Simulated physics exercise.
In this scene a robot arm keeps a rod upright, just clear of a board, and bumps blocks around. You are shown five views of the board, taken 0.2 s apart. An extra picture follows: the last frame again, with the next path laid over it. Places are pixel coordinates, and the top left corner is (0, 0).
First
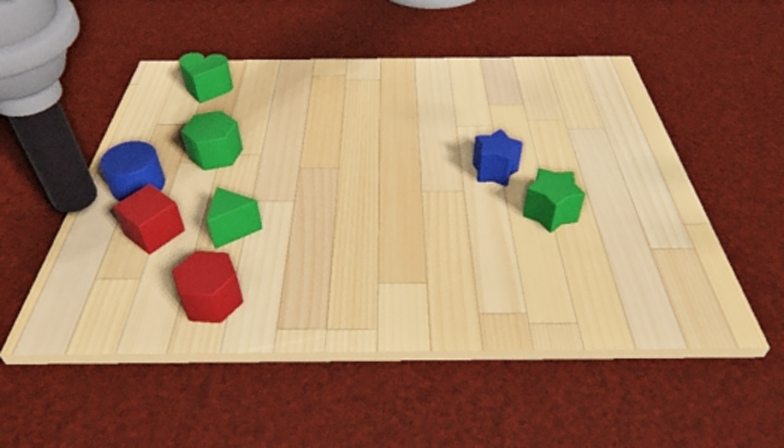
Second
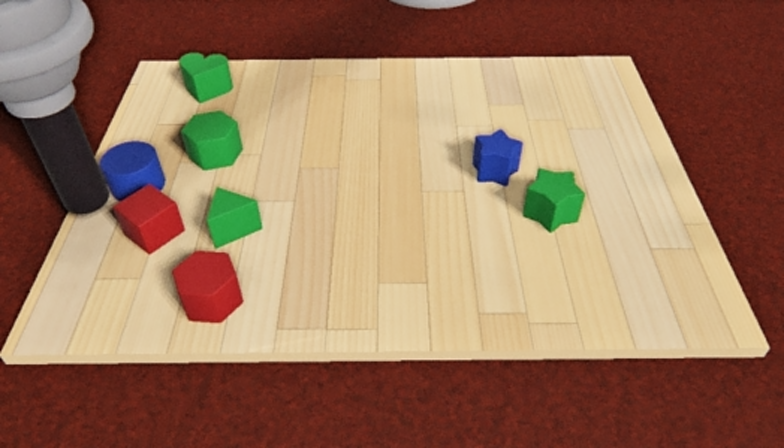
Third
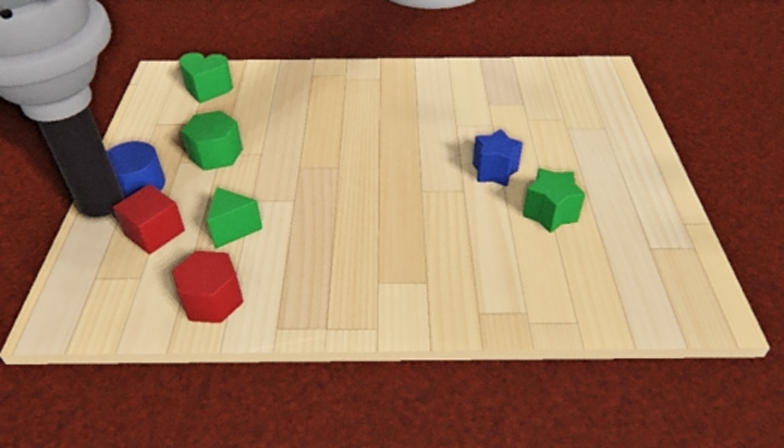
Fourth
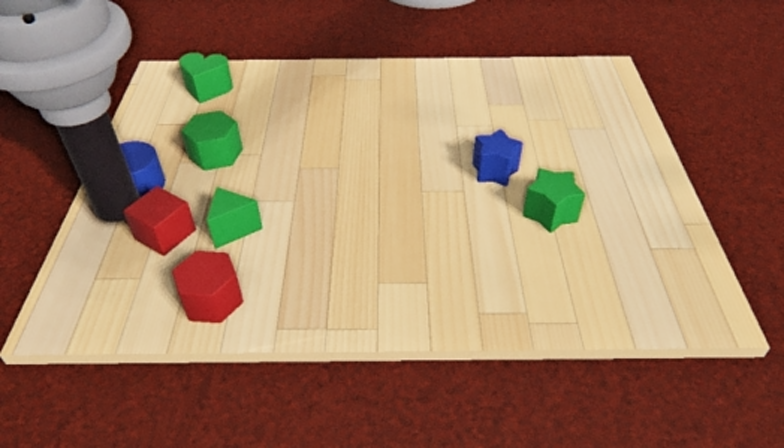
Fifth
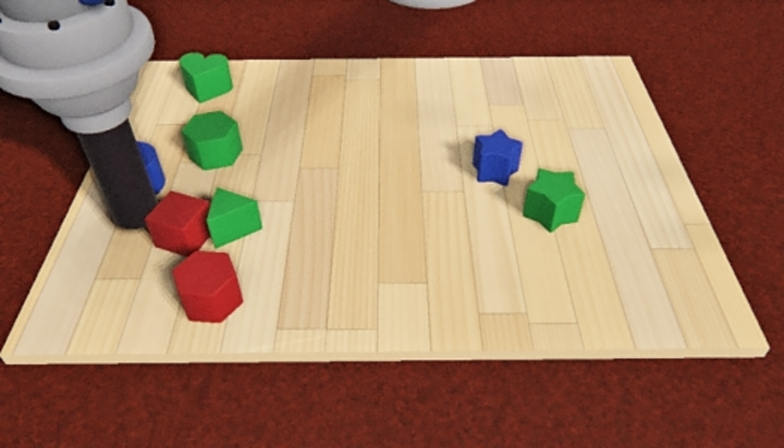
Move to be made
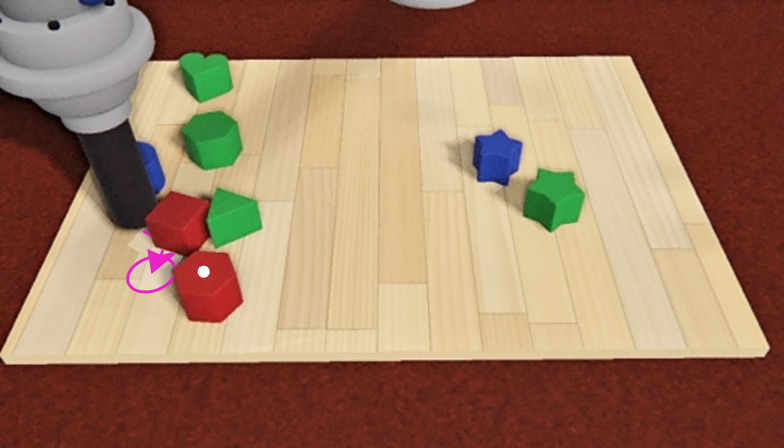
On a pale wooden board with eight coloured blocks, a robot arm's dark rod moved in from the left beside the blue block and pushed the red square block a little rightward, toward the green triangle.
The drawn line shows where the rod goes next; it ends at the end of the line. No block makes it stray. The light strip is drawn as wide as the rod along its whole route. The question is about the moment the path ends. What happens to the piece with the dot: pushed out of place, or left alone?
Undisturbed, or as good as.
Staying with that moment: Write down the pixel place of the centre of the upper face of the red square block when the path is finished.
The spot you're after is about (200, 217) in the image.
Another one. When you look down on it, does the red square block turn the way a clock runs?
Going by the path, no.
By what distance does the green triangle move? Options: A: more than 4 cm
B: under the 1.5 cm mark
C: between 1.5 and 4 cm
The correct letter is B.
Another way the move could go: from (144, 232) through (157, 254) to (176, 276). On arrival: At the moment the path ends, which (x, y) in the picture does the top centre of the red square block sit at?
It sits at (210, 227).
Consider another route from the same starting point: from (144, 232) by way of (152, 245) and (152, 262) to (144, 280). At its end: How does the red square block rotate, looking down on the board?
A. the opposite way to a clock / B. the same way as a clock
Option A.
Drawn move, from (144, 232) over (160, 241) and (160, 256) to (152, 274); the dot is on the red hexagonal block.
The first path, step by step. Halfway along, rod at (157, 232); red square block at (200, 217), turned 30° anticlockwise; green triangle at (241, 200).
At the end, rod at (145, 258); red square block at (200, 217), turned 30° anticlockwise; red hexagonal block still; green triangle at (241, 200).
